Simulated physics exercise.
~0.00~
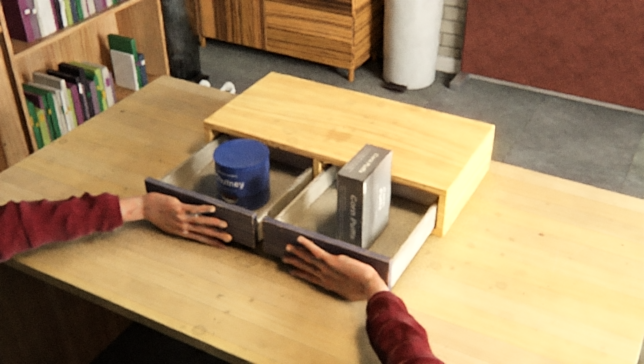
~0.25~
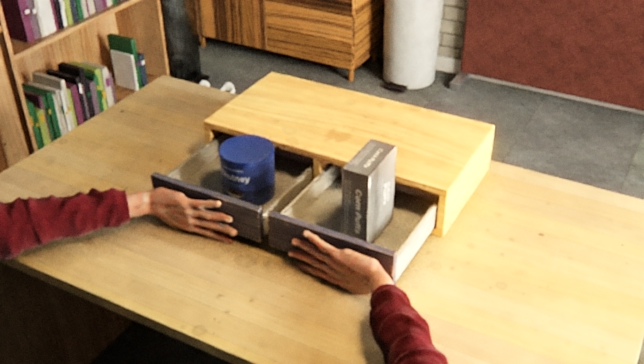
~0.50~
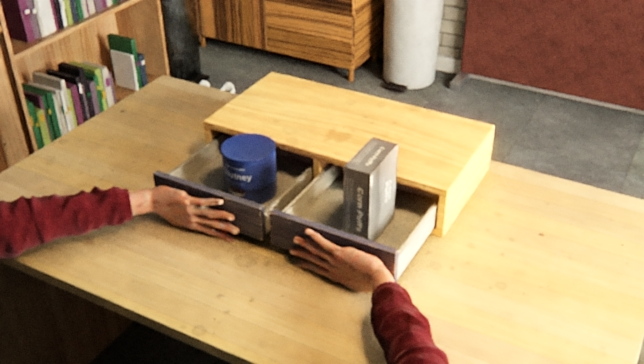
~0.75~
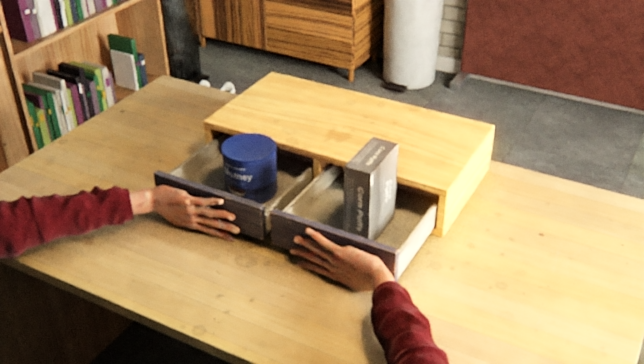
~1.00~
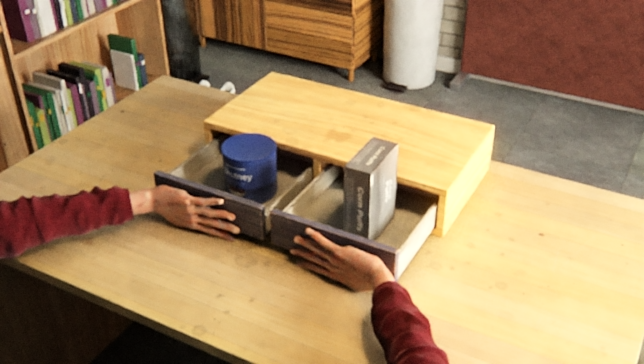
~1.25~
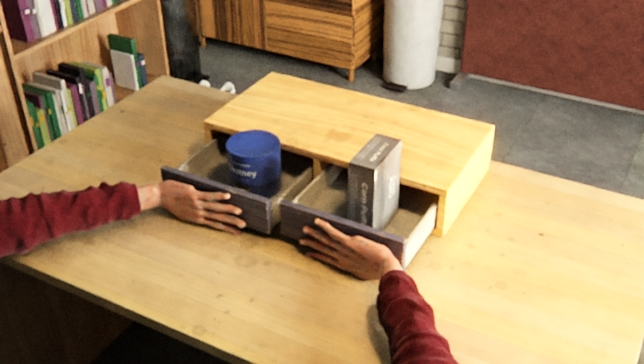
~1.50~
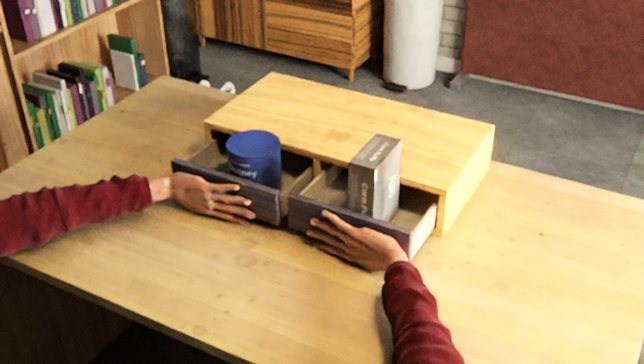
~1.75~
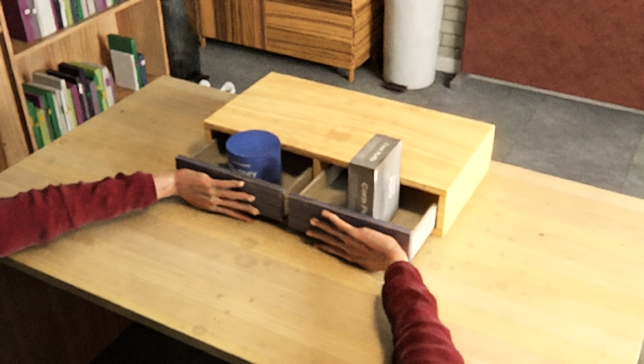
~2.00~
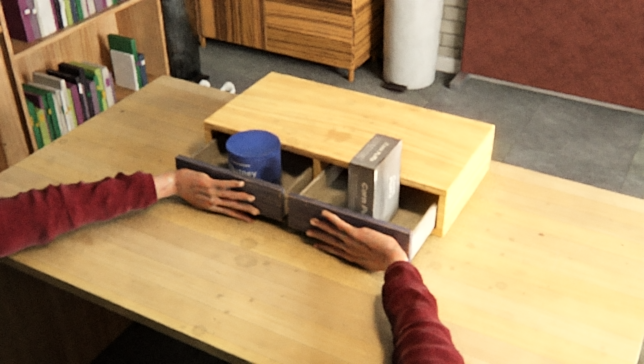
Two open drawers holding a blue tub and a grey box being pushed slightly inward by two hands, both staying ajar.
